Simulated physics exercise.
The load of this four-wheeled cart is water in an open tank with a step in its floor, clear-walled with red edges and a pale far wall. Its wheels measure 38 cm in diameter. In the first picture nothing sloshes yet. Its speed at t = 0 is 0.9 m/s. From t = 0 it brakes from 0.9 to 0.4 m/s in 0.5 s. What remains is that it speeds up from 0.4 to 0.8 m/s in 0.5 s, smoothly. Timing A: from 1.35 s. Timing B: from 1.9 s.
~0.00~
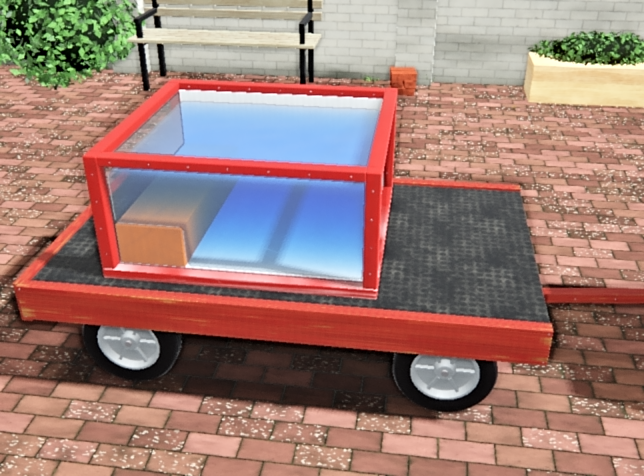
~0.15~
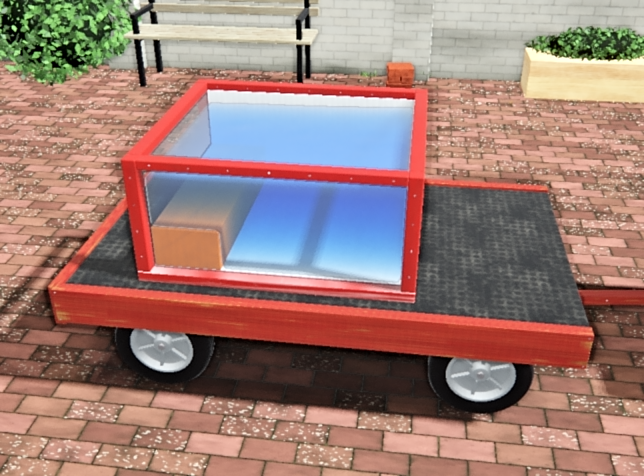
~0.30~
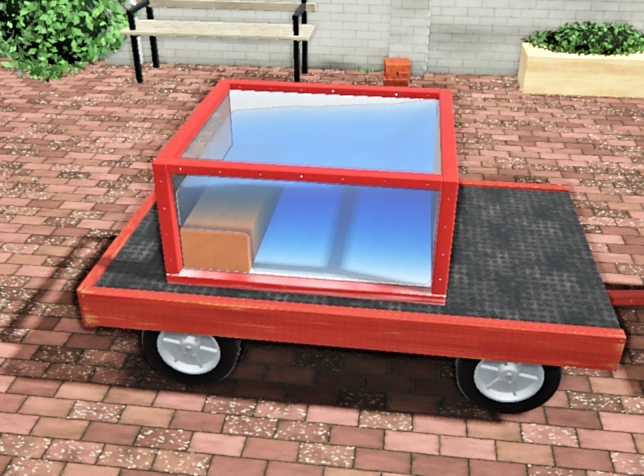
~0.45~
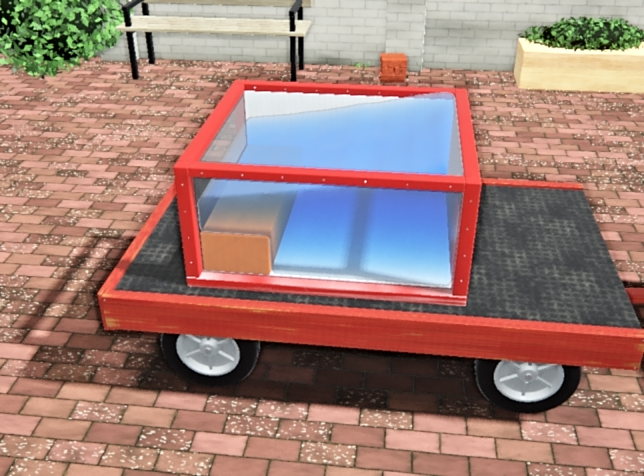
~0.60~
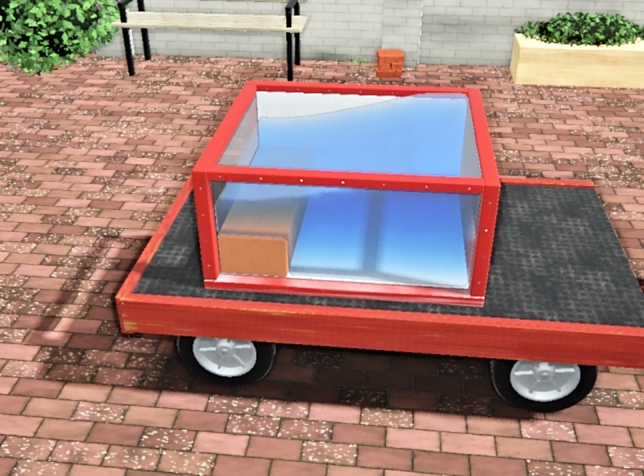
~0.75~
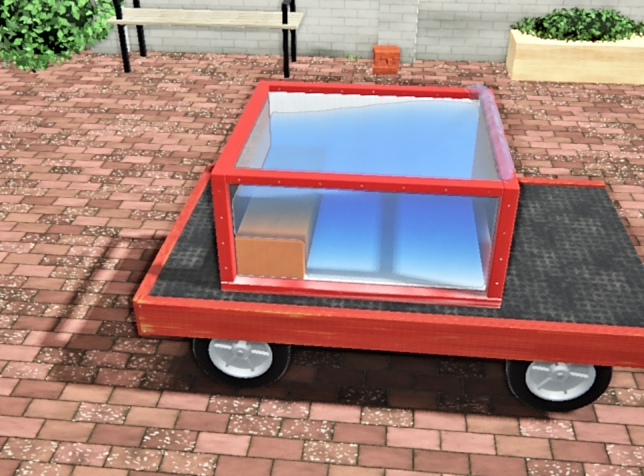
A low red-edged cart with a dark deck stands on a red brick pavement, seen from the side and slightly above, with a bench, a pale wall and greenery behind. On it sits a clear-walled, red-framed tank of blue water with a brownish block inside at the left. The cart rolls right, covering less ground each moment, while the water climbs toward the right, then levels somewhat.
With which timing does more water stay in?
Better to take A.
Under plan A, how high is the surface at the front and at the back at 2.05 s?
Front 36 cm, back 40 cm.
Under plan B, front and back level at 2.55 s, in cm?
Front 30 cm, back 46 cm.
For plan A, By 2.05 s the surface is 36 cm up at the front and 40 cm at the back; nothing has left.
For plan A, By 4.84 s nothing has left.
For plan B, By 2.55 s the surface is 30 cm up at the front and 45 cm at the back; nothing has left.
For plan B, By 5.39 s 3 per cent is out, over the back, 6 of 234 litres.
